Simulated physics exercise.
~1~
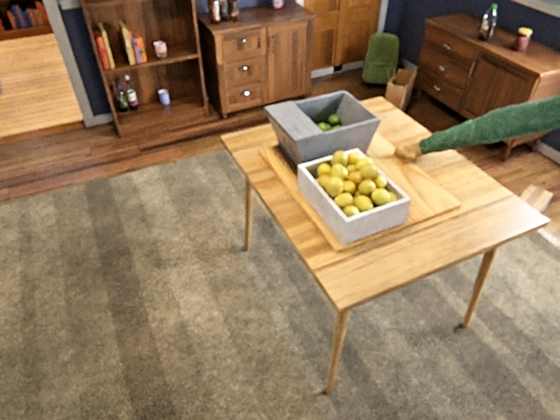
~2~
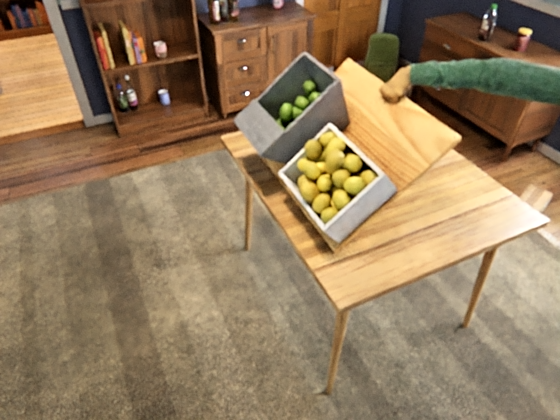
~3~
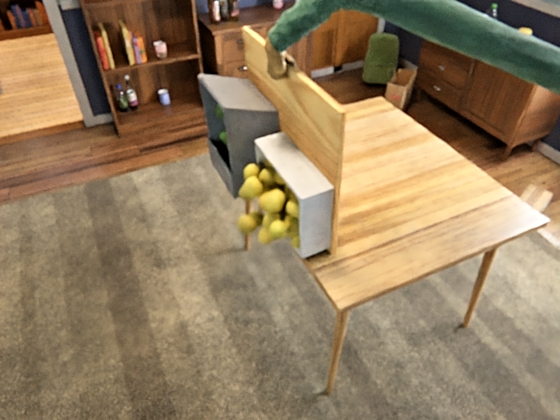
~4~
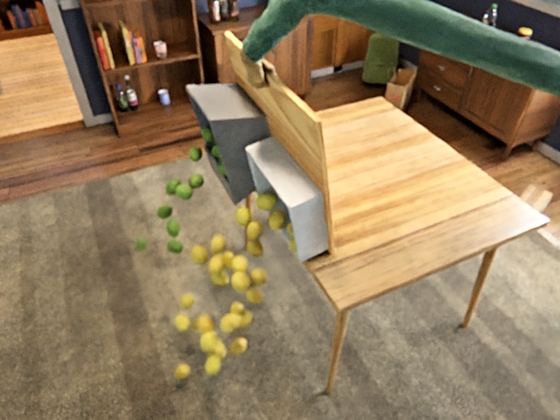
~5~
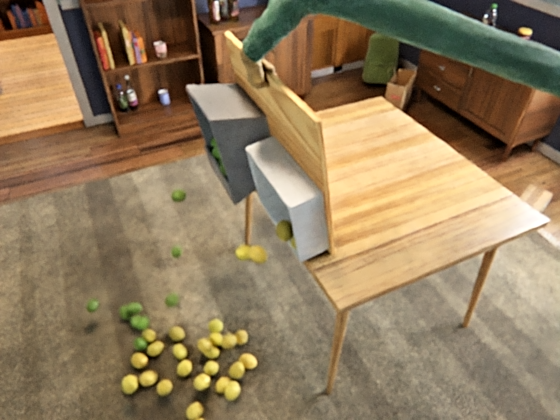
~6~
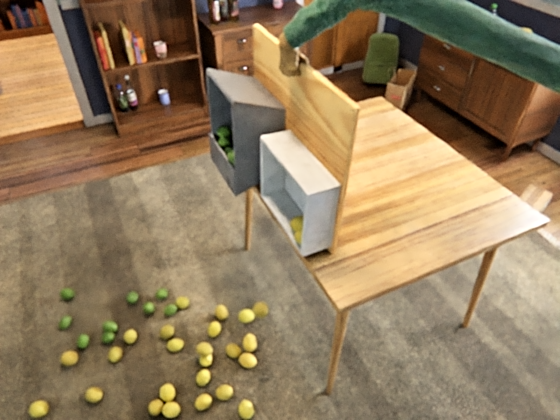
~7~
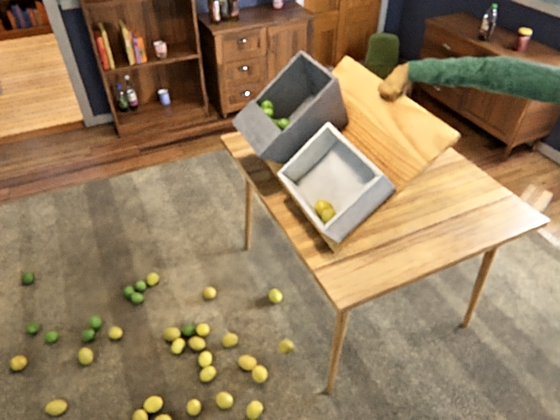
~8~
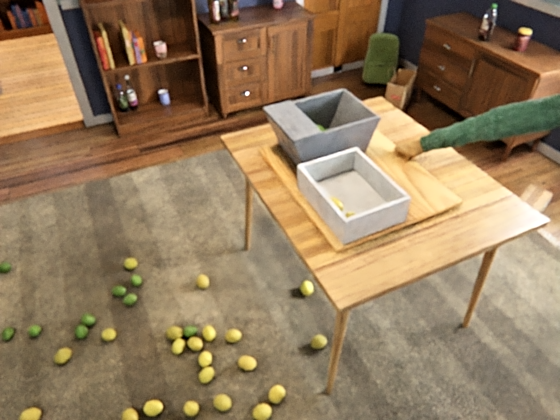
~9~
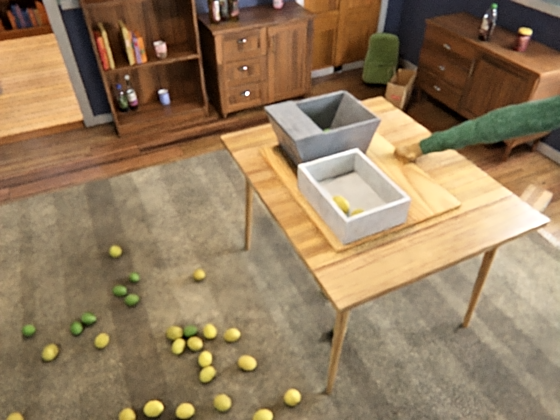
In a room with wooden furniture and a grey carpet, a white tray of yellow lemons and a grey tray of green limes sit on a board on a table. A green-sleeved arm grips the board's right side and tips it up, leaning both trays to the left. As the board swings past upright, lemons pour out, followed by some limes, and they tumble onto the carpet. The fruit scatters and rolls leftward while the hand lowers the board again. It ends flat on the table, the white tray nearly empty and fruit strewn across the carpet.
